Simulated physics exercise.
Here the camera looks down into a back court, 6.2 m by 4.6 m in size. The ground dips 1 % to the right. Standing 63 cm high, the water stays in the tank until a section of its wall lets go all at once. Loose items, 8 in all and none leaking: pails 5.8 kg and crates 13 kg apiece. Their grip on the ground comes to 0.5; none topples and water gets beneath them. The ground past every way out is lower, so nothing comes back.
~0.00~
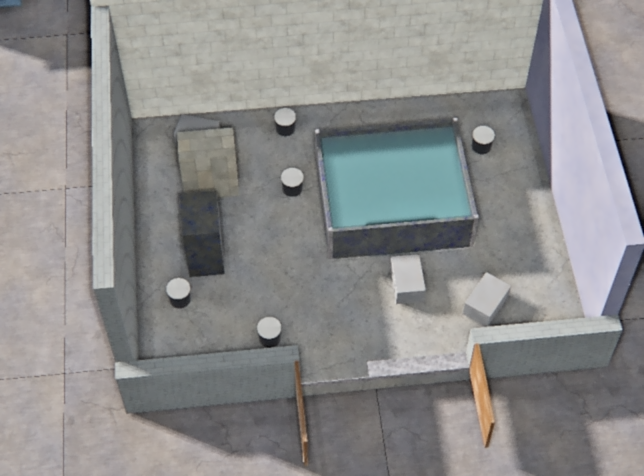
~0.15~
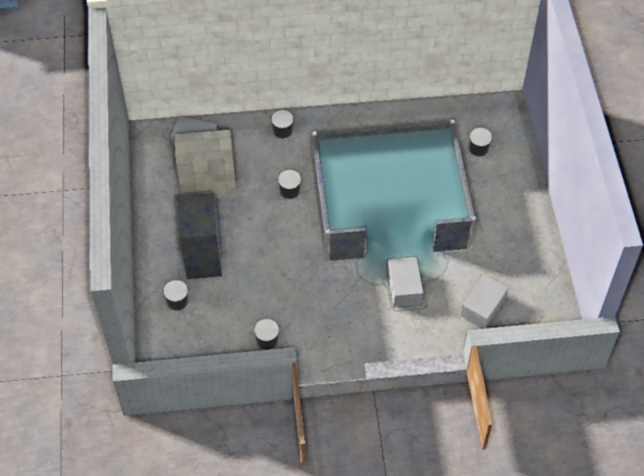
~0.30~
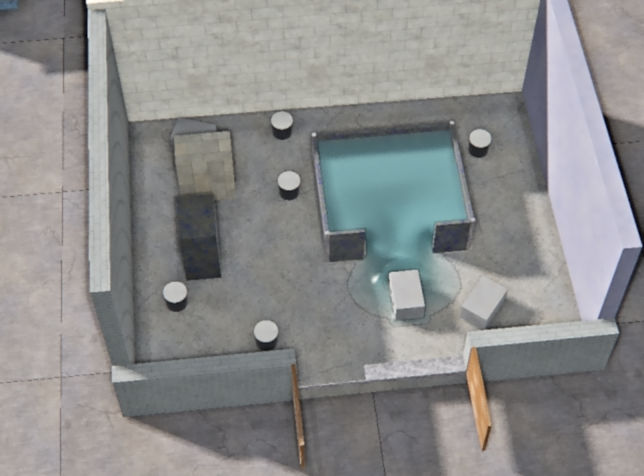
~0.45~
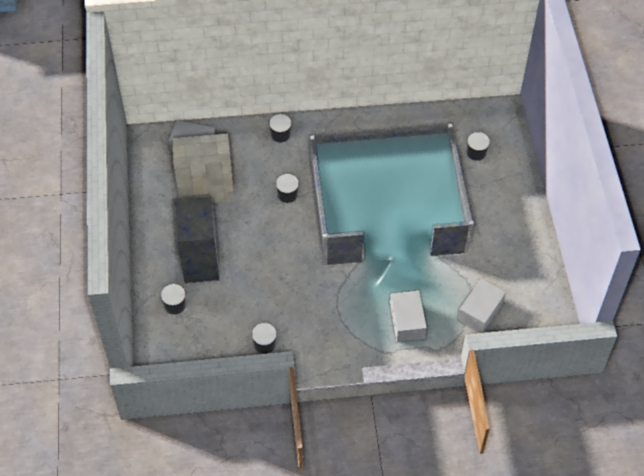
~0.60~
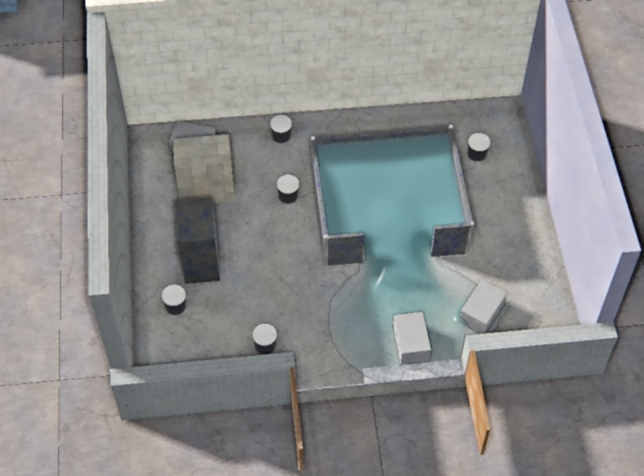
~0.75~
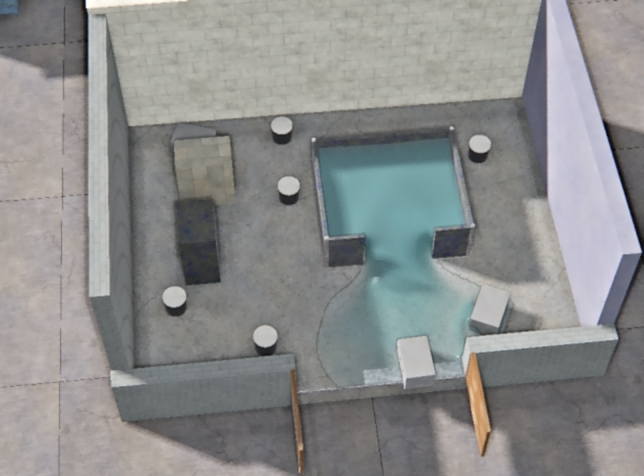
Water poured through a gap that opened in the front of a raised pool and spread over the courtyard floor, pushing one pale crate toward the doorway before a second crate beside it shifted slightly.
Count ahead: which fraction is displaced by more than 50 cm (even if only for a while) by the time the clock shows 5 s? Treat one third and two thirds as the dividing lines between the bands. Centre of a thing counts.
Answer: The small band.
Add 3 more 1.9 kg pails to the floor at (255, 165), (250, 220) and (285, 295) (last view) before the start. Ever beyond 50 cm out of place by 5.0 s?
Answers in order are does not cross, does not cross and does not cross.
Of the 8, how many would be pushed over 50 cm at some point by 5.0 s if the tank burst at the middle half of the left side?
In that case the number is 4.
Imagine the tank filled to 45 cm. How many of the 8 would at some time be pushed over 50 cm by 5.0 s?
Then the count would be 2.
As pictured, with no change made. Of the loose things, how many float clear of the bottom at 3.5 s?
My tally comes to 0.
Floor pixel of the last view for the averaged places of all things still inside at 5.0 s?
(311, 216).
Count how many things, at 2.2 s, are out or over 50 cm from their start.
The number comes to 2.
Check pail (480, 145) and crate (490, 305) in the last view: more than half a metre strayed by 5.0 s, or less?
Within the mark, beyond the mark.
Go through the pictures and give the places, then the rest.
A crate at (408, 273), on the bottom; a crate at (488, 294), on the bottom; 3.4 m2 under water; 0 of 8 have shifted, in the first frame.
A crate at (405, 276) rests on the ground; a crate at (485, 296), on the bottom; 3.9 m2 under water; 0 of 8 have shifted, in the second frame.
A crate at (407, 289), on the bottom, 22 cm from its start; a crate at (485, 298), on the bottom; 4.6 m2 under water; 1 of 8 have shifted, in the third frame.
A crate at (408, 311), on the bottom, 52 cm from its start; a crate at (483, 301) rests on the ground; water covers 5.6 m2; 1 of 8 have shifted, in the fourth frame.
A crate at (412, 332) rests on the ground, 85 cm from its start; a crate at (484, 302) rests on the ground; water covers 6.6 m2; 1 of 8 have shifted, in the fifth frame.
A crate at (416, 357) rests on the ground, 120 cm from its start; a crate at (491, 306) rests on the ground, 9 cm from its start; water covers 7.1 m2; 2 of 8 have shifted, in the sixth frame.
After 1.1 s 1 of 8 are over 50 cm from their spots; 0 afloat.
After 2.2 s 2 of 8 are over 50 cm from their spots; 0 afloat.
After 3.5 s 2 of 8 are over 50 cm from their spots; 0 afloat.
After 5.0 s 2 of 8 are over 50 cm from their spots, and 2 have been at some point; 0 afloat.
